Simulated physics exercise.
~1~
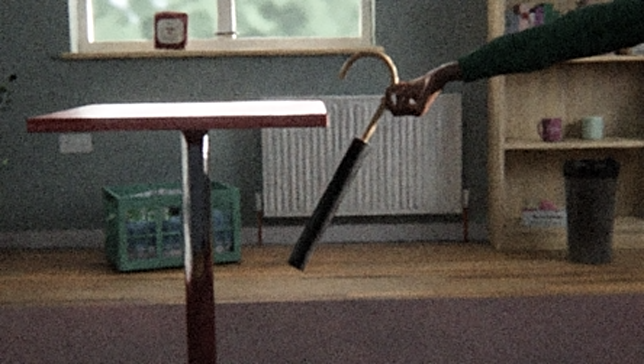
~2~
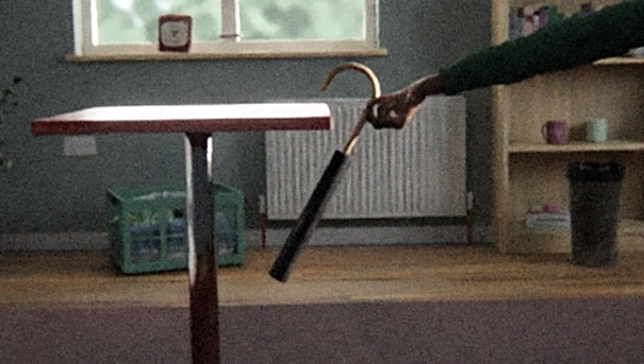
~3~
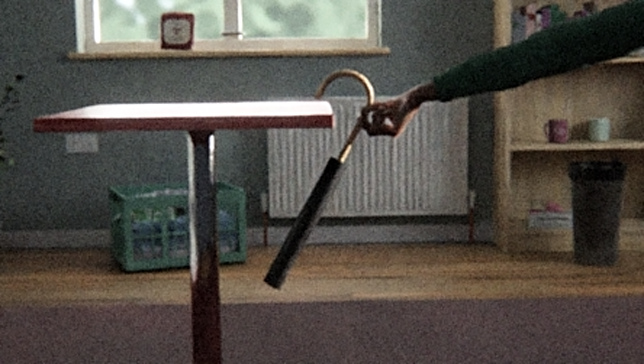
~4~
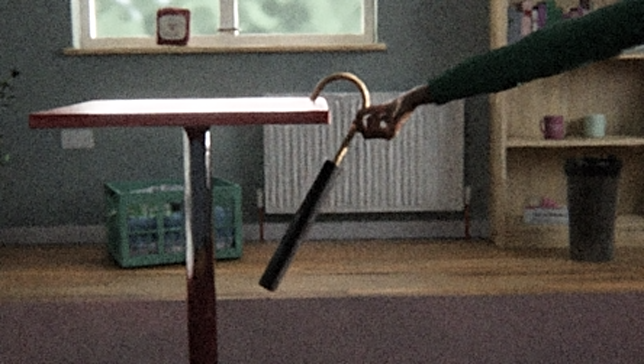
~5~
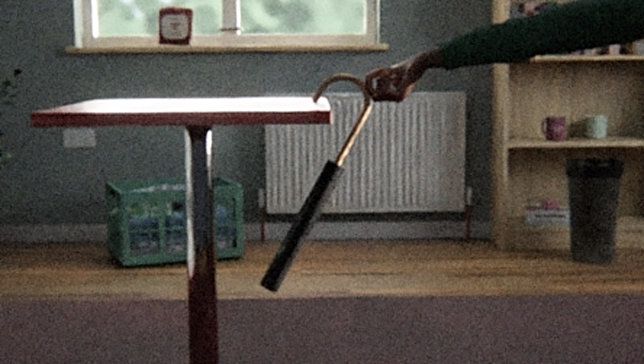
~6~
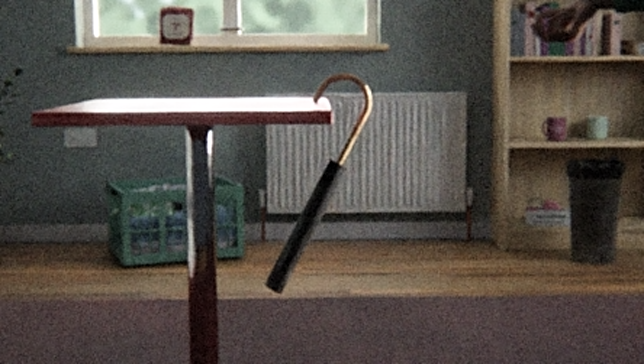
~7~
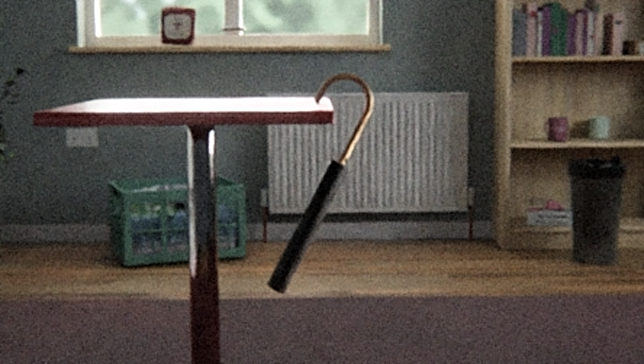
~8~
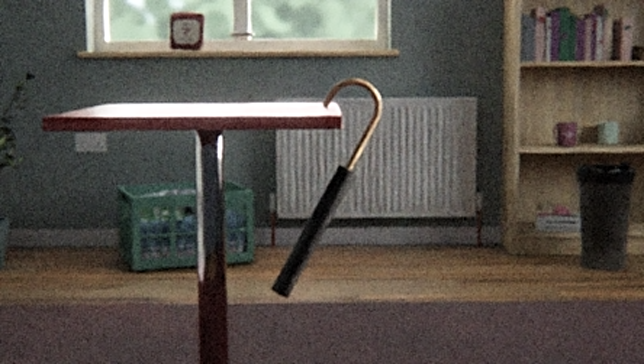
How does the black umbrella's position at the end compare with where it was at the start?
It starts in someone's hand, a little to the right of the table edge. By the end it is slightly further left and lower, hanging from that edge by its crook.
